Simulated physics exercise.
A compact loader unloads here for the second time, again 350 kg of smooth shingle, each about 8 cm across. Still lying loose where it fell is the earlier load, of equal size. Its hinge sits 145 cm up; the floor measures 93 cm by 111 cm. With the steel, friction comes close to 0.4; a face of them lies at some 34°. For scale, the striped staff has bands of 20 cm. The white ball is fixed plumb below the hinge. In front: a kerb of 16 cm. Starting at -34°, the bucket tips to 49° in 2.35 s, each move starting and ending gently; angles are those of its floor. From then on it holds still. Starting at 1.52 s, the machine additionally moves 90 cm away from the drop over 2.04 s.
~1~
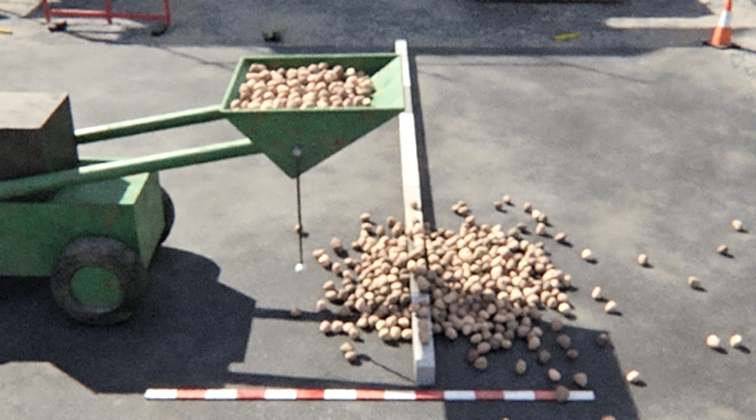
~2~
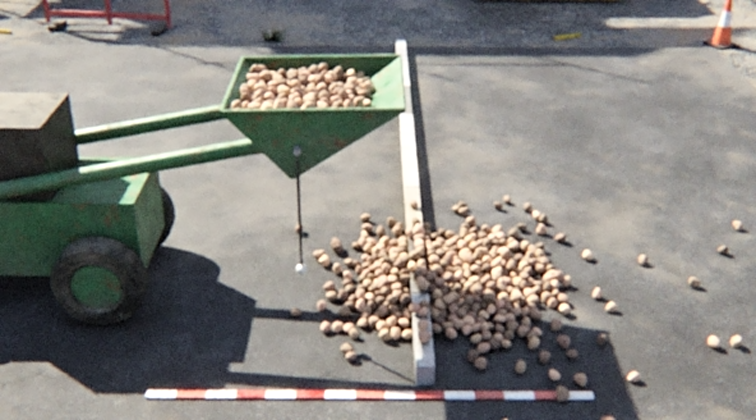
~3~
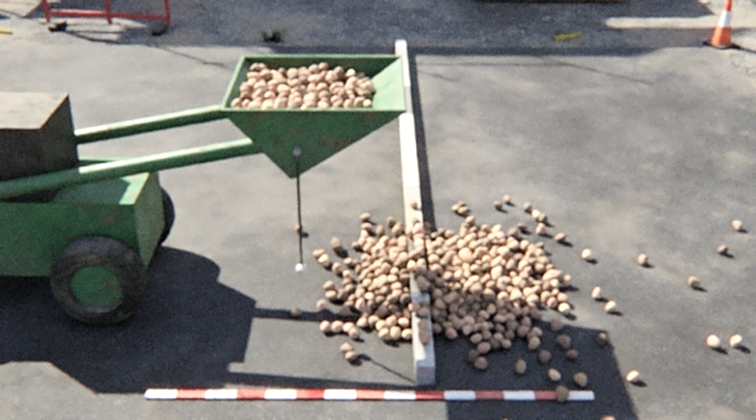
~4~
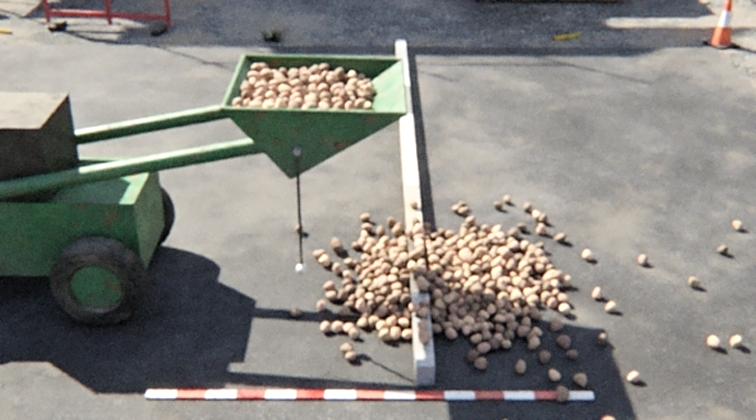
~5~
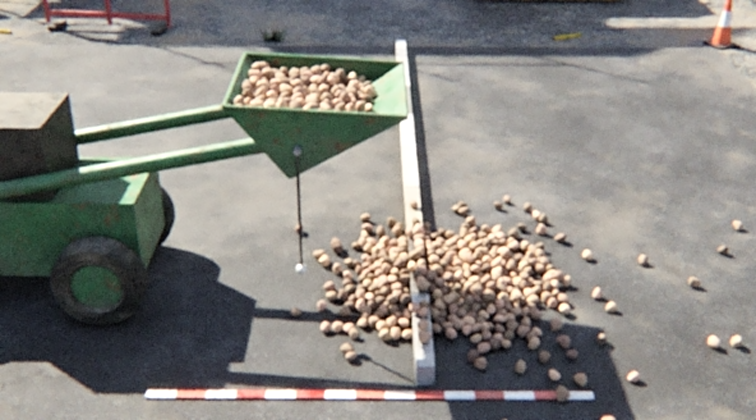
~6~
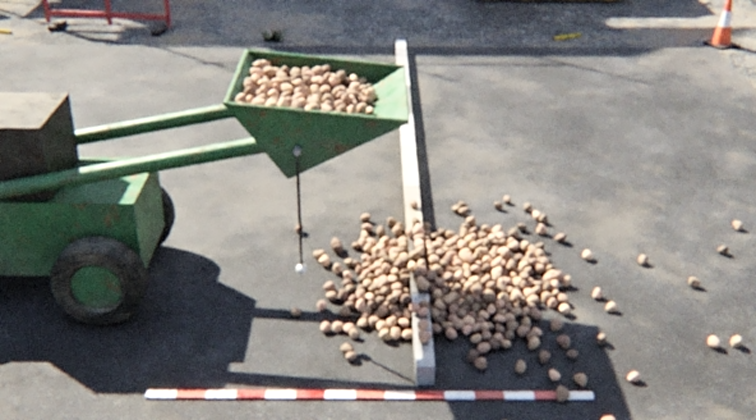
A green loader's raised bucket of brown stones tilts slightly above a loose pile straddling a kerb.
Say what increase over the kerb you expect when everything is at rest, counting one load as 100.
Some 30 per cent is added.
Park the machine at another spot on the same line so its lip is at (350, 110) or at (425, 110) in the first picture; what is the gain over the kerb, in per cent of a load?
I'd guess close to 0 per cent first and close to 50 per cent second.
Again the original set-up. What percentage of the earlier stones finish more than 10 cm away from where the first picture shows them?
15 per cent.
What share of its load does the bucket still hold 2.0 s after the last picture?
Held: Around 0 % of the load.
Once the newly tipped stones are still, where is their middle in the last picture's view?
Their middle rests near (393, 274).
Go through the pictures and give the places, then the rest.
Lip at (405, 109), floor tilted -34°, highest stones at (305, 79). The earlier load is highest near (417, 268), 21 cm above ground level, 33 % on this side of the kerb, 67 % over the kerb, in the first frame.
Lip at (405, 110), floor tilted -34°, highest stones at (306, 79), in the second frame.
The bucket is at -33°, its lip at (406, 111); the top of the load is at (297, 78), in the third frame.
The bucket is at -31°, its lip at (407, 114); the top of the load is at (292, 77), in the fourth frame.
Lip at (408, 118), floor tilted -29°, highest stones at (289, 76), in the fifth frame.
Lip at (409, 122), floor tilted -27°, highest stones at (275, 76), in the sixth frame.
Then, 1.3 s after the last picture the floor is at 36°; in per cent of one load, 73 in the bucket, 60 on this side of the kerb, 67 over the kerb; the foremost stones are at (681, 280).
Then, 2.0 s after the last picture the floor is at 49°; in per cent of one load, 0 in the bucket, 104 on this side of the kerb, 96 over the kerb; the foremost stones are at (681, 280).
Then, 3.6 s after the last picture the floor is at 49°; in per cent of one load, 0 in the bucket, 103 on this side of the kerb, 97 over the kerb; the foremost stones are at (684, 283).
Then, 6.3 s after the last picture the floor is at 49°; in per cent of one load, 0 in the bucket, 103 on this side of the kerb, 97 over the kerb; the foremost stones are at (684, 283). Net gain over the kerb, 30.
